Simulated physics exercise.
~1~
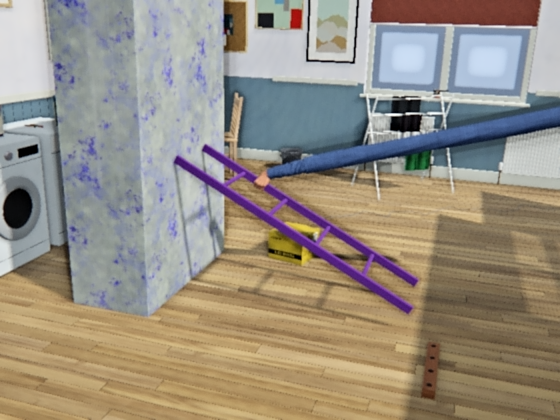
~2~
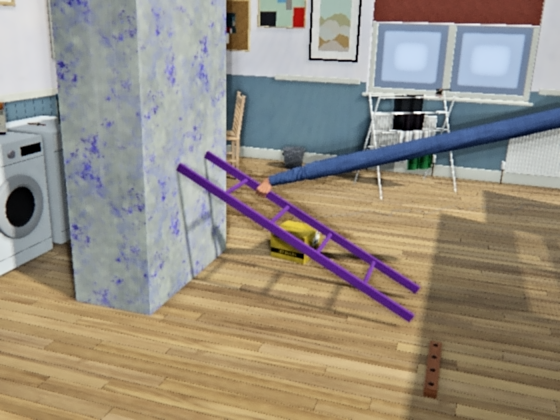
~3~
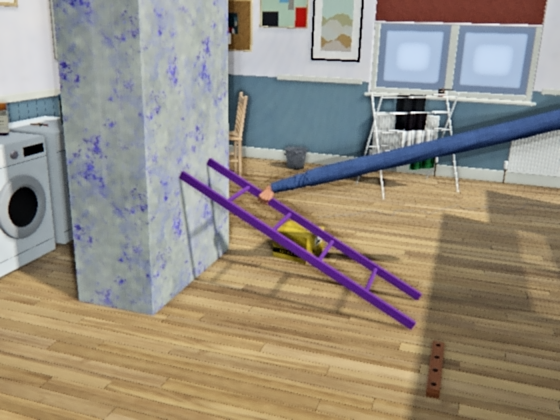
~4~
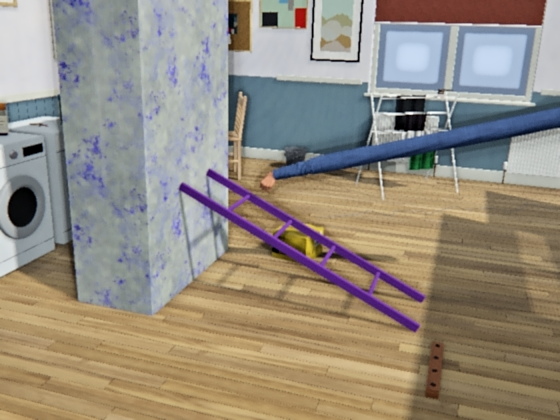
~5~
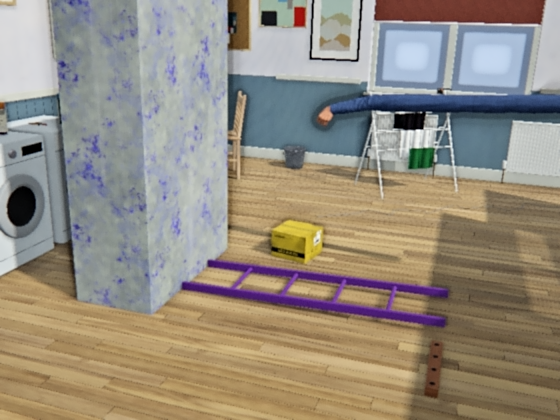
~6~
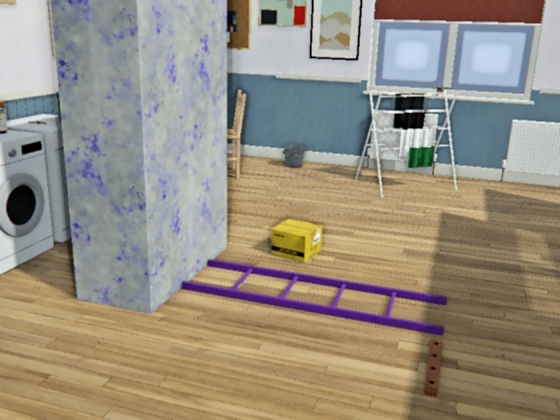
In a room with a wooden floor, a blue-sleeved arm held a purple ladder slanted against a mottled column, easing it slightly down, then let go and drew back, and the ladder slid down to lie flat beside a yellow box.
